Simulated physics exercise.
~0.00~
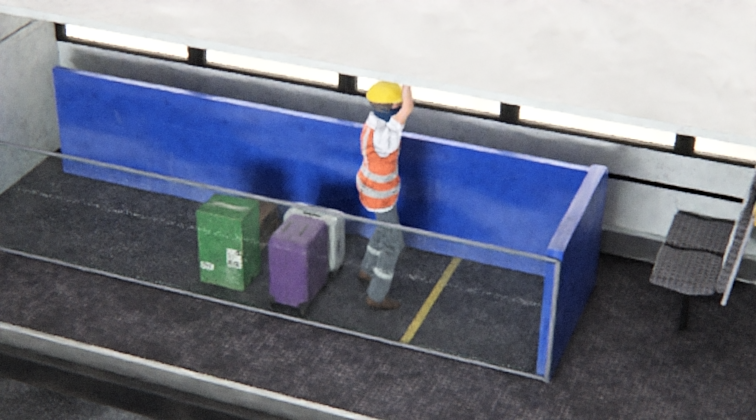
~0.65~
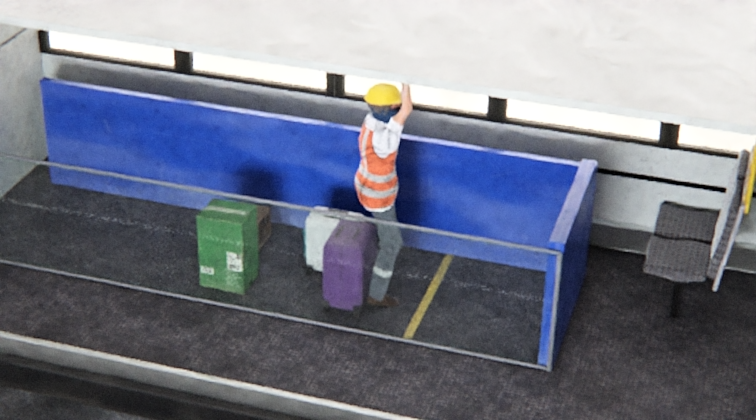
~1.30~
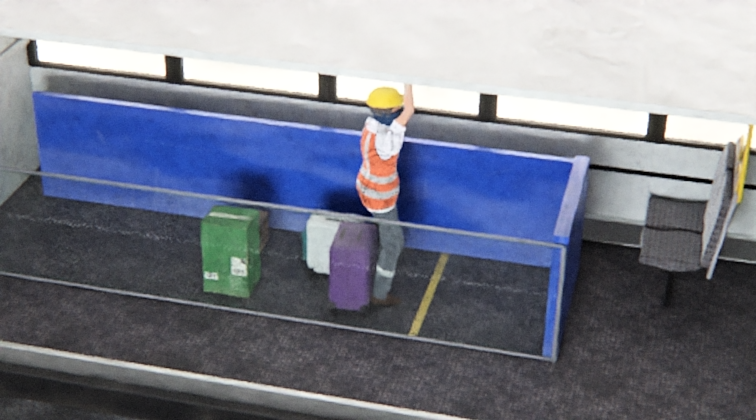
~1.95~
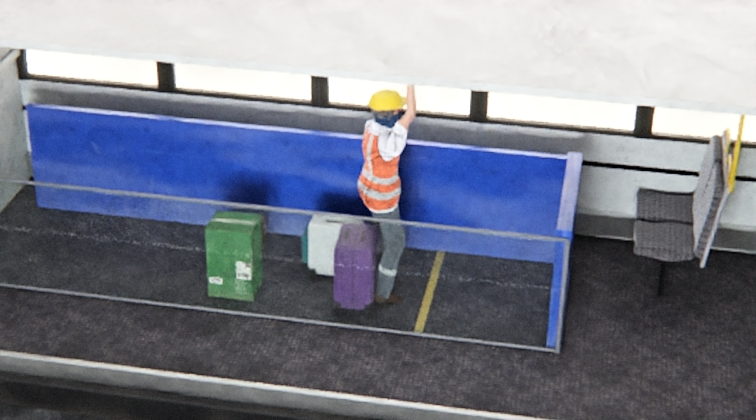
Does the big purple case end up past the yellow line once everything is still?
No, the big purple case rolls to the right but comes to rest short of the yellow line, still upright.
